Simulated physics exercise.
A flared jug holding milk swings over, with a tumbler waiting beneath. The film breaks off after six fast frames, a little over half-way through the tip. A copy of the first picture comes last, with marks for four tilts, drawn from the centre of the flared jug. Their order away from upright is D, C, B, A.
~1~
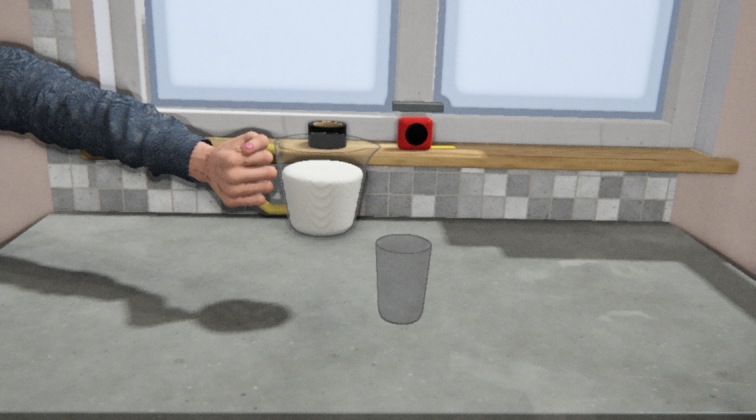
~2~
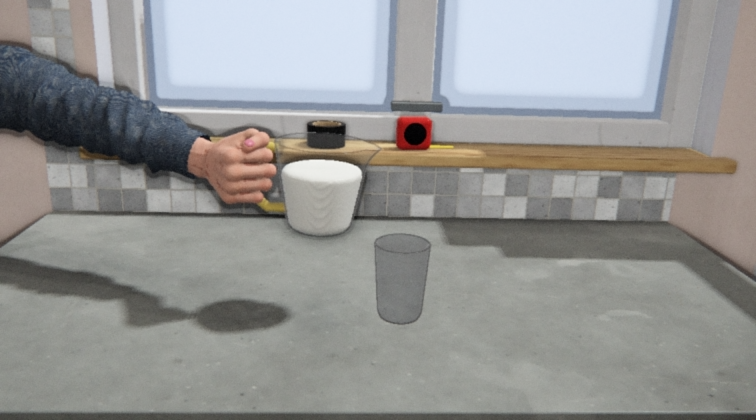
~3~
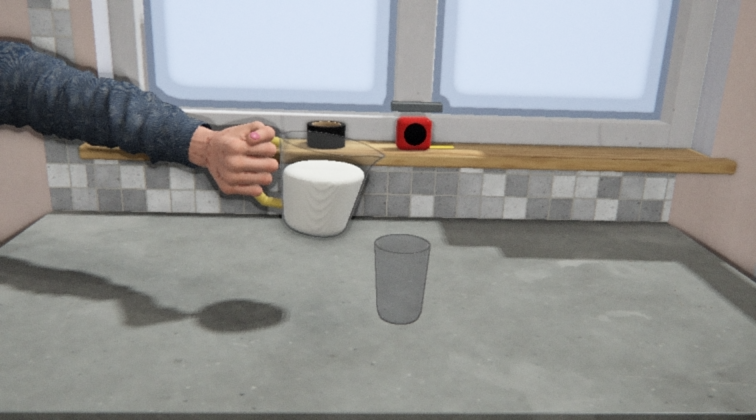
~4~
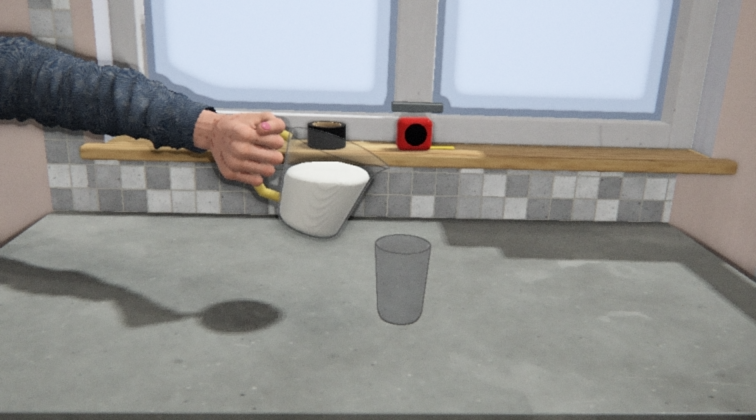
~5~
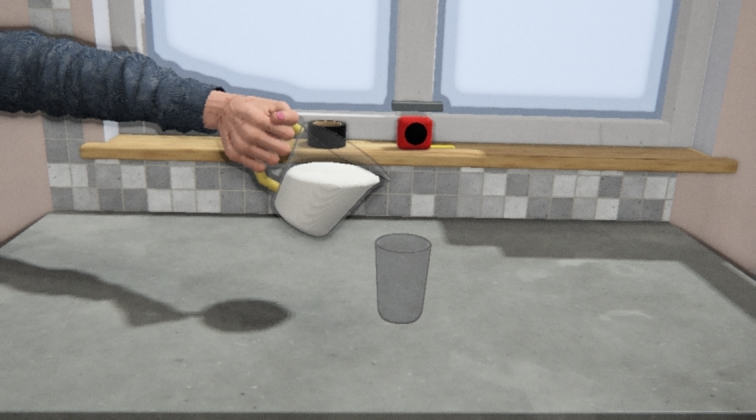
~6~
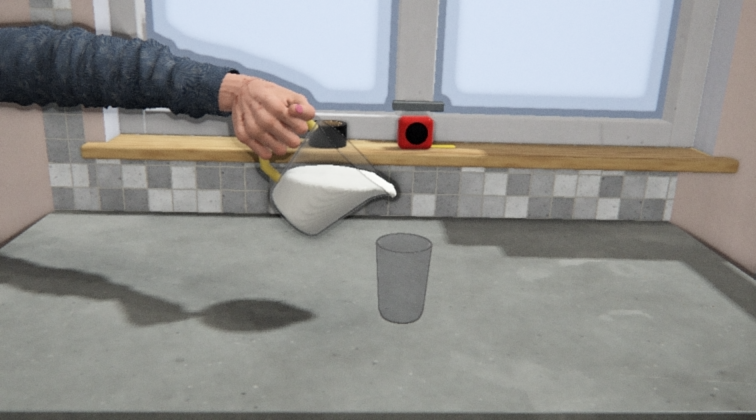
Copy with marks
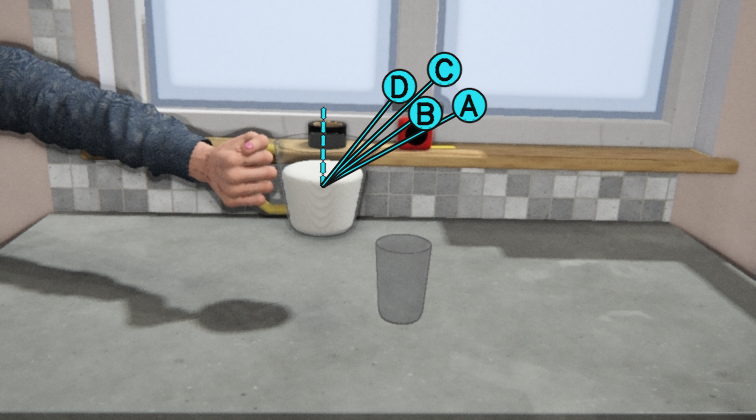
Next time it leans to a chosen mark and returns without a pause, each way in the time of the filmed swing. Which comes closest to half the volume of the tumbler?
Choose B.
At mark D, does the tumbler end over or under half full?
Under half.
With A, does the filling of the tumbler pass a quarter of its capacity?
Yes.
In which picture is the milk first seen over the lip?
In picture 6.
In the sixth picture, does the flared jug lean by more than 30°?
Yes.
In cyan, A at (454, 114); B at (410, 122); C at (432, 81); D at (390, 101).
Choosing A, the tumbler ends with about 73 % of what it can hold.
Choosing B, the tumbler ends with about 49 % of what it can hold.
Choosing C, the tumbler ends with about 27 % of what it can hold.
Choosing D, the tumbler ends with about 11 % of what it can hold.
